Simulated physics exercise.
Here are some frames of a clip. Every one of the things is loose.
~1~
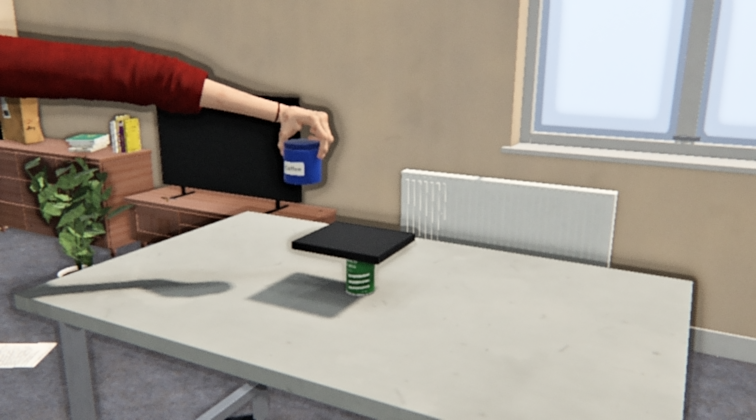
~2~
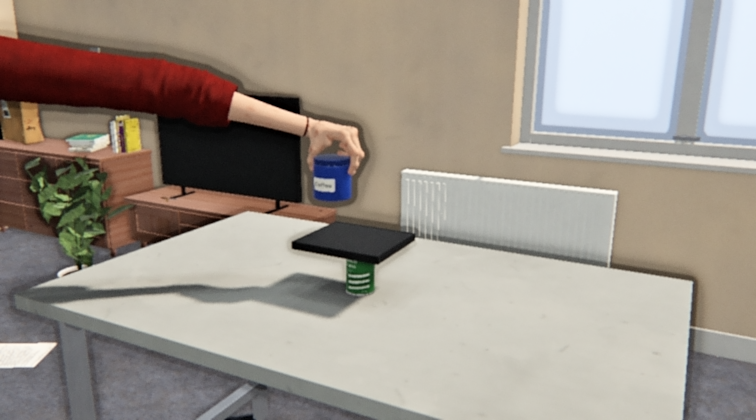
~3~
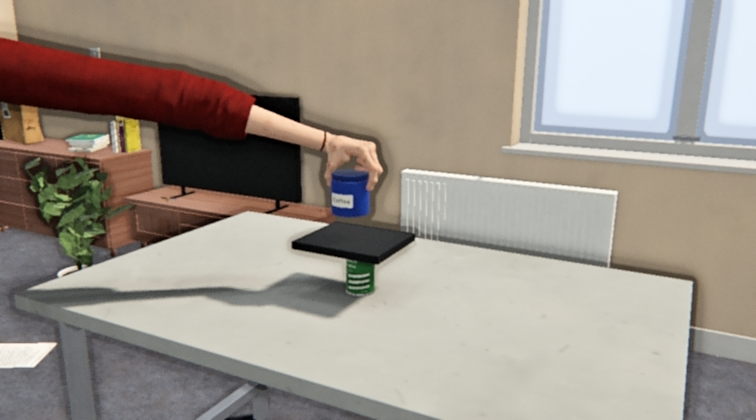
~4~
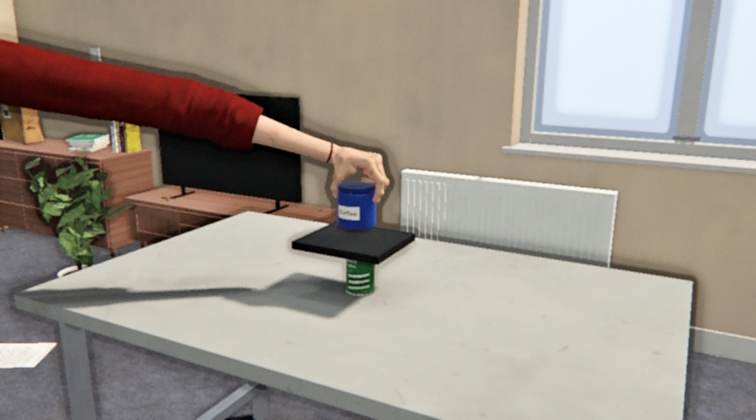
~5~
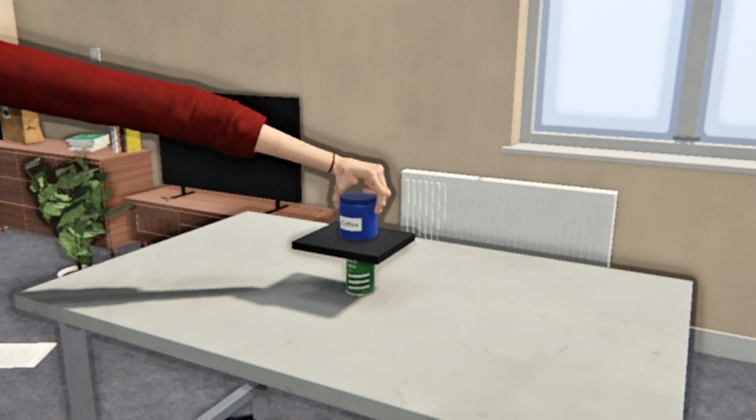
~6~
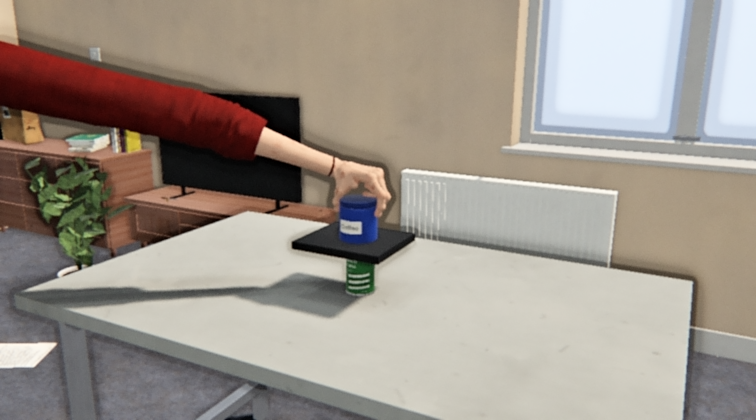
At a grey table, a hand lowers a blue jar onto a black board.
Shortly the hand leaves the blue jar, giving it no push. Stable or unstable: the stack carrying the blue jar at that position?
The stack will stay as built.
Then, 0.30 s later than the last frame, all is still.
Then, 1.00 s later than the last frame, blue jar resting near (358, 219).
When it is over, all 3 as before. End places, in pixels of the last picture, blue jar near (358, 219). The stack keeps its balance.
